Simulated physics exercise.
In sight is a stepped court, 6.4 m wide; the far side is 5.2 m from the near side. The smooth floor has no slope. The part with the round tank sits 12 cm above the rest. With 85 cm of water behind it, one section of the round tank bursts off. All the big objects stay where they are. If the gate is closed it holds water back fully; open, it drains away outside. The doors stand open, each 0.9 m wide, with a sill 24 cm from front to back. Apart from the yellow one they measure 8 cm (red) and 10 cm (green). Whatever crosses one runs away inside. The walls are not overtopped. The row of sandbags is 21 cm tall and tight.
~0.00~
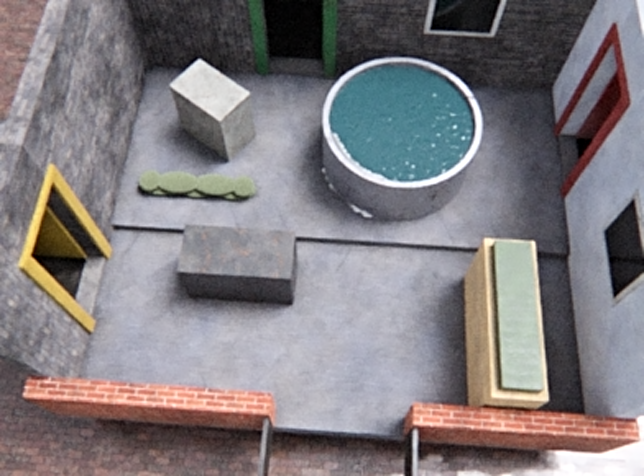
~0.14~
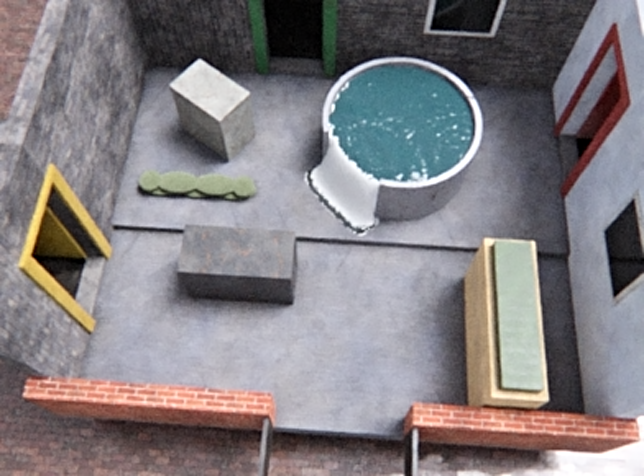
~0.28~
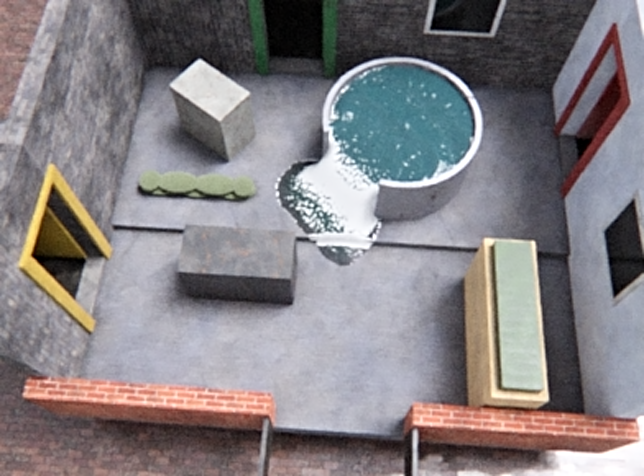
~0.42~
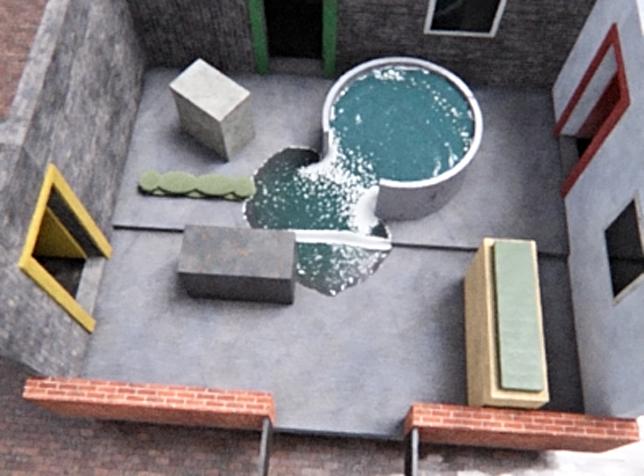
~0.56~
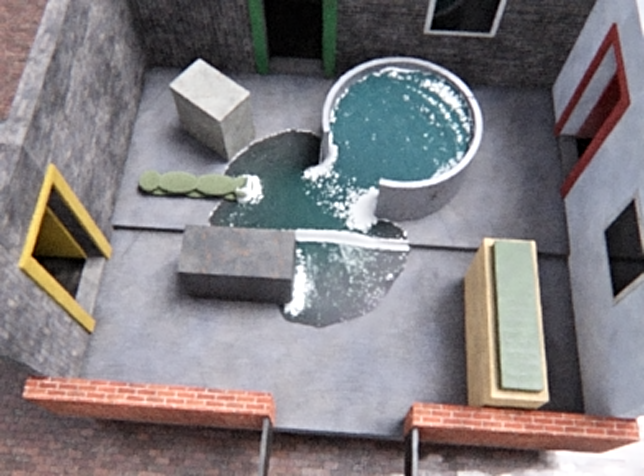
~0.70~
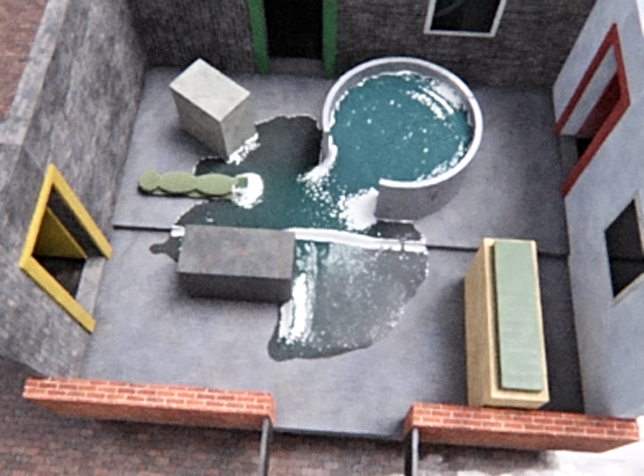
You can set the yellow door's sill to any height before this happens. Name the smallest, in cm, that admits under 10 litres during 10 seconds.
At least 28 cm or so.
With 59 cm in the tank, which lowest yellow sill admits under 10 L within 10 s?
Then roughly 19 cm.
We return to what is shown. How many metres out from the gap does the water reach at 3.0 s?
About 4.4 m.
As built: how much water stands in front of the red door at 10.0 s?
Roughly 3.0 cm deep.
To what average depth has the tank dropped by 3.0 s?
Some 30 cm.
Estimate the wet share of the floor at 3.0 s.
About 50 per cent.
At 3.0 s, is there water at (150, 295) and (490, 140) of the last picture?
In that order: Flooded, dry.
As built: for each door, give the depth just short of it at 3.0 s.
In cm: Red 0, green 2, yellow 19.
After 1.4 s water covers 35 % of the floor, deepest (48 cm) near (112, 239); 22 cm at the yellow door, 7 litres in over its 10 cm sill.
After 3.0 s water covers 50 % of the floor, deepest (32 cm) near (76, 392); 19 cm at the yellow door, 105 litres in over its 10 cm sill.
After 10.0 s water covers 90 % of the floor, deepest (14 cm) near (265, 249); 10 cm at the yellow door, 184 litres in over its 10 cm sill.
At the yellow door as built, the water arrived by 1.2 s and peaked near 25 cm at 1.8 s.
Run again over the same 10 s with other heights there, 17 litres in over 25 cm, 2 litres over 33.5 cm. The limit of 10 litres is kept from about 28 cm up.
